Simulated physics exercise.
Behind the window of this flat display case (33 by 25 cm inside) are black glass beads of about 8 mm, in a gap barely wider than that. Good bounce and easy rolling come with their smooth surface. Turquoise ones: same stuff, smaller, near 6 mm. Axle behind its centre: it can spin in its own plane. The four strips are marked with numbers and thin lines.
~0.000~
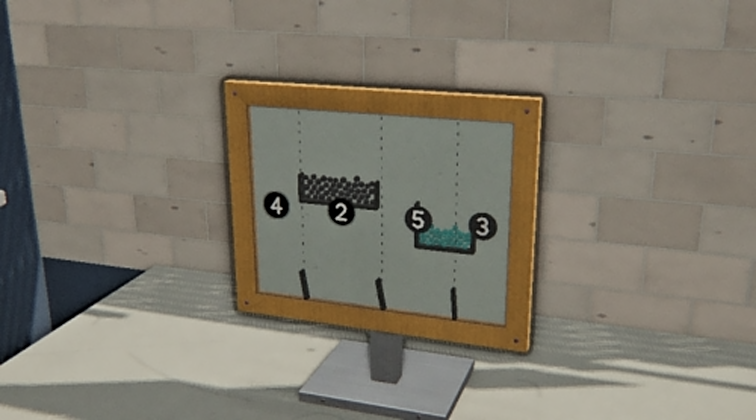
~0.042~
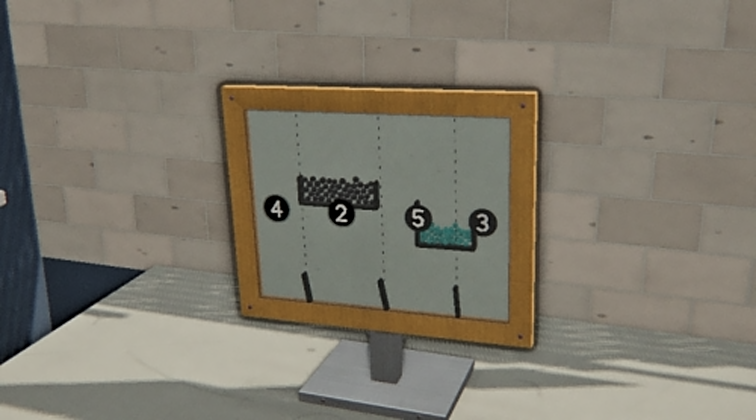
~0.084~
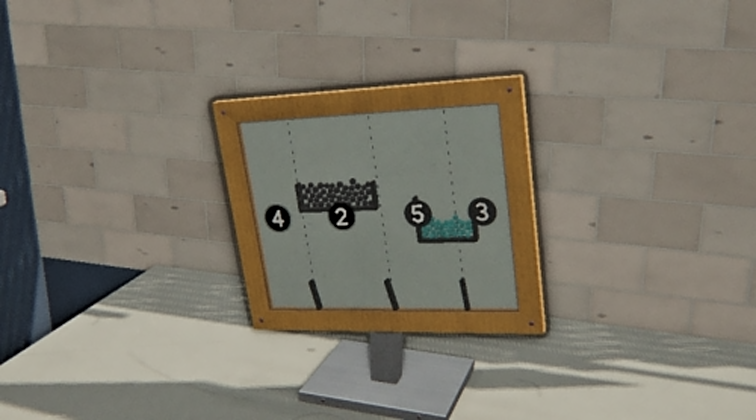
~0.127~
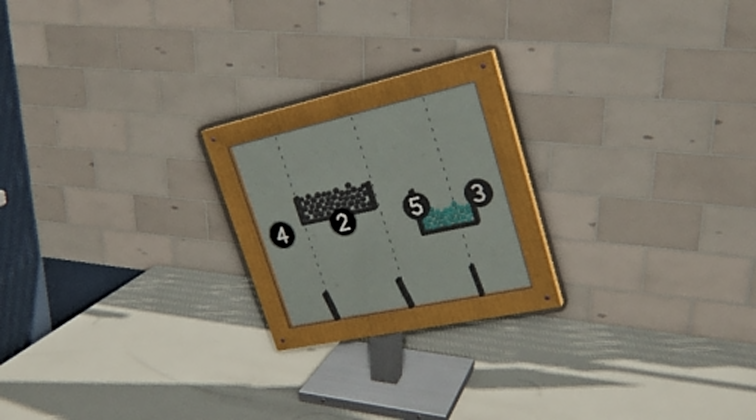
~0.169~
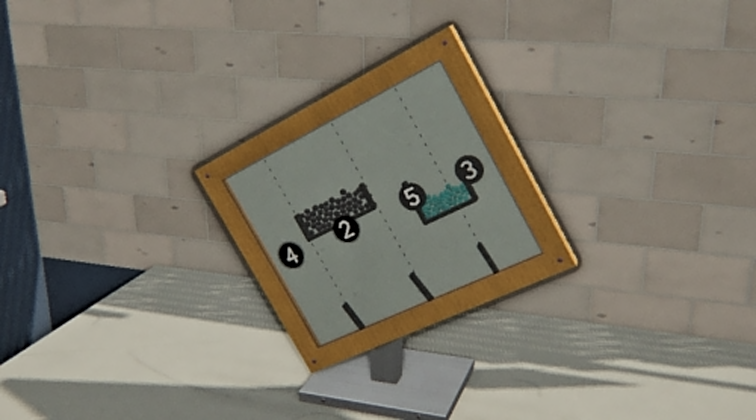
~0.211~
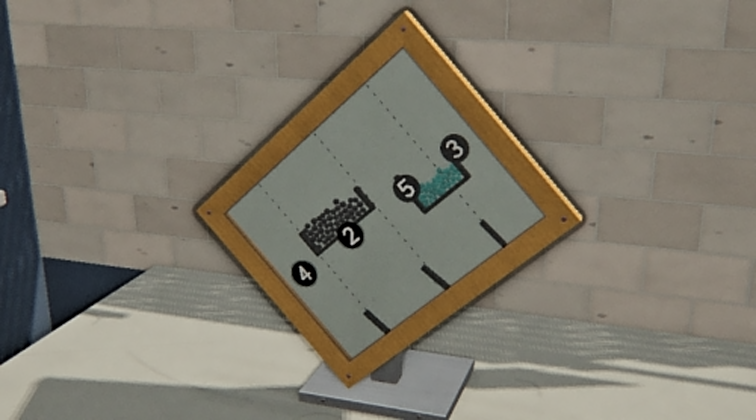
A wooden-framed flat display case on a grey stand sits on a pale ledge before a light brick wall, seen from the front and slightly above by a still camera. Behind its window, black beads fill a tray at left and turquoise ones a smaller tray at right, among four numbered black discs, dotted lines and short dark bars. Level at first, the case turns anticlockwise in its own plane, barely and then steeply, carrying everything round with it.
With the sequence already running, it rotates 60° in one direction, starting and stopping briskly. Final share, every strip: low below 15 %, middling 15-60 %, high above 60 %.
Strip 2: Middling; strip 3: Low; strip 4: Middling; strip 5: Middling.
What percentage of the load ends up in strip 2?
Share: Approx. 25 %.
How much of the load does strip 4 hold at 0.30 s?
The share there is near 0 %.
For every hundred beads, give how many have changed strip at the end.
Moved share: About 35 per cent.
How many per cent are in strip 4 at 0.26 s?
0 percent.
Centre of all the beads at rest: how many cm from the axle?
Some 1 cm right and 3 cm below.
By 0.26 s, it stands 54° anticlockwise; the beads' middle is in line with and 1 cm above the centre; no. 2, 50 %, no. 3, 10 %, no. 5, 40 %.
By 0.30 s, it stands 59° anticlockwise; the beads' middle is in line with and 1 cm above the centre; no. 2, 50 %, no. 3, 5 %, no. 5, 45 %.
By 0.34 s, it stands 60° anticlockwise; the beads' middle is in line with and 1 cm above the centre; no. 2, 45 %, no. 3, 5 %, no. 4, 5 %, no. 5, 45 %.
All still by 1.6 s, it stands 60° anticlockwise; no. 2, 25 %, no. 3, 0 %, no. 4, 25 %, no. 5, 45 %.
